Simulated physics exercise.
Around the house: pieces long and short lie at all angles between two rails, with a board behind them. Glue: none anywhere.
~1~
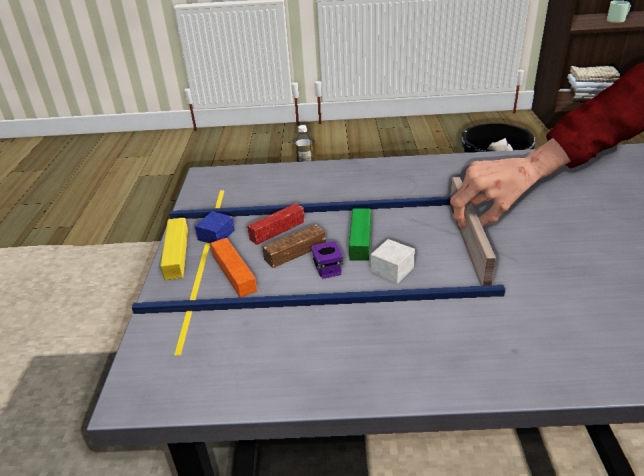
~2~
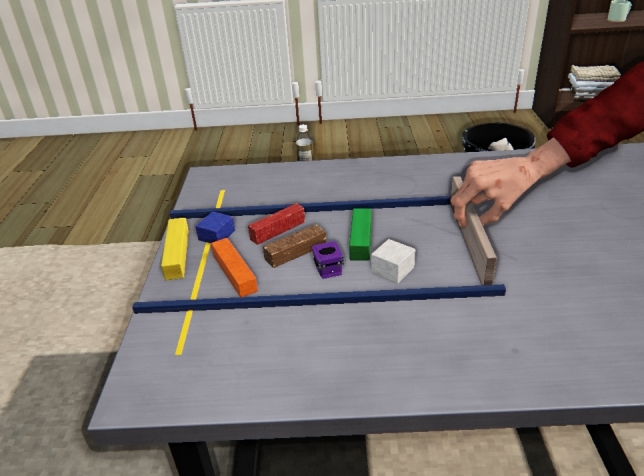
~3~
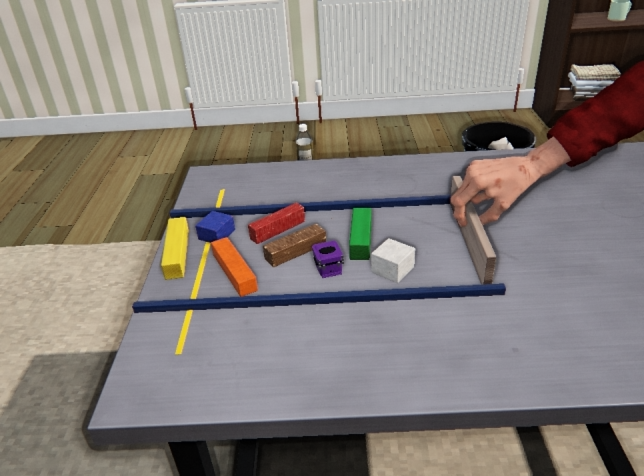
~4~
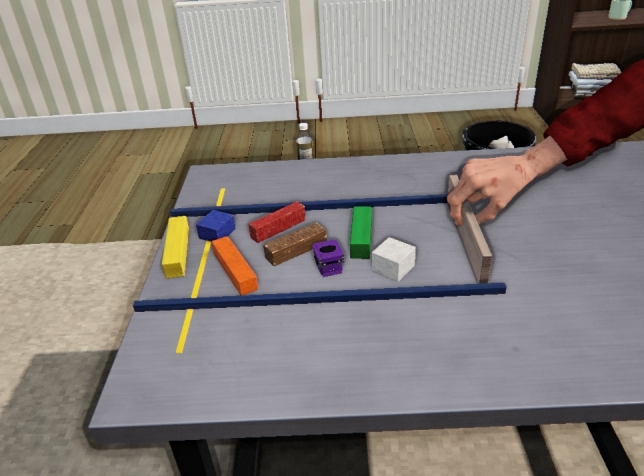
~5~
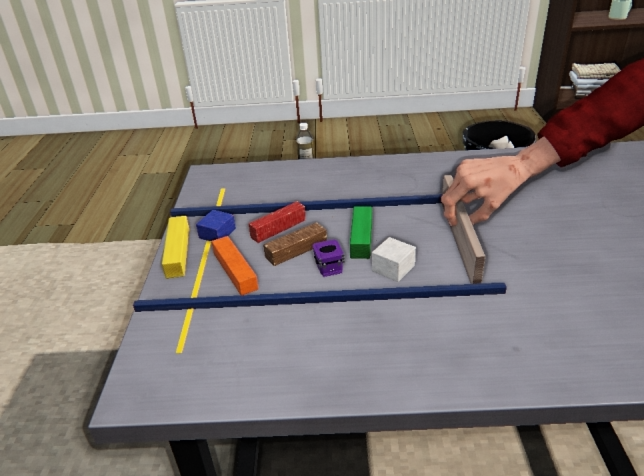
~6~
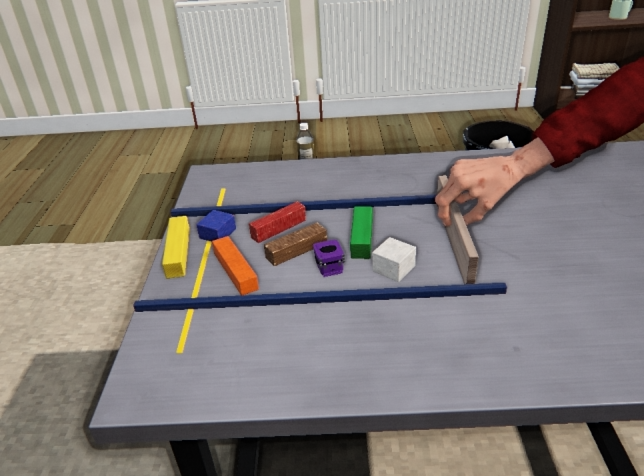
A hand in a red sleeve slides an upright board slightly left between blue rails, the scattered colourful blocks staying still.
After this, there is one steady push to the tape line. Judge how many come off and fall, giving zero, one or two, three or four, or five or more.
Turns out three or four get pushed past the edge and drop.
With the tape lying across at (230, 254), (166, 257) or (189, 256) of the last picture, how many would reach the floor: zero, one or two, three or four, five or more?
Counts as listed: 1 or 2 / more than four / 3 or 4.
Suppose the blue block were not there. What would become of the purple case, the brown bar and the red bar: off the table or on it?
Taking them one by one, the purple case holds its spot, the brown bar holds its spot and the red bar holds its spot.
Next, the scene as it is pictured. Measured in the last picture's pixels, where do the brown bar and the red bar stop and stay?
The brown bar at (163, 246), the red bar at (184, 221).
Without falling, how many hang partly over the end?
Number: 2.
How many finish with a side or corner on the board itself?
3.
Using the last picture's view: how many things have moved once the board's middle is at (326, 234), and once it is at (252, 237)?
Counts: 4 and 8.
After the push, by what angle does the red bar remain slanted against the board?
It works out to near 60°.
Soon after, none off yet; yellow stick at rest near (177, 246); blue block at rest near (217, 226); orange bar at rest near (234, 265).
After that, none off yet; yellow stick at rest near (177, 246); blue block at rest near (217, 226); orange bar moving near (229, 266).
And then, none off yet; yellow stick tilting well over near (142, 252); blue block displaced about its own width near (177, 226); orange bar displaced about its own width near (173, 274).
In the end, the number that fall off is three or four; gone, orange bar, blue block and yellow stick.
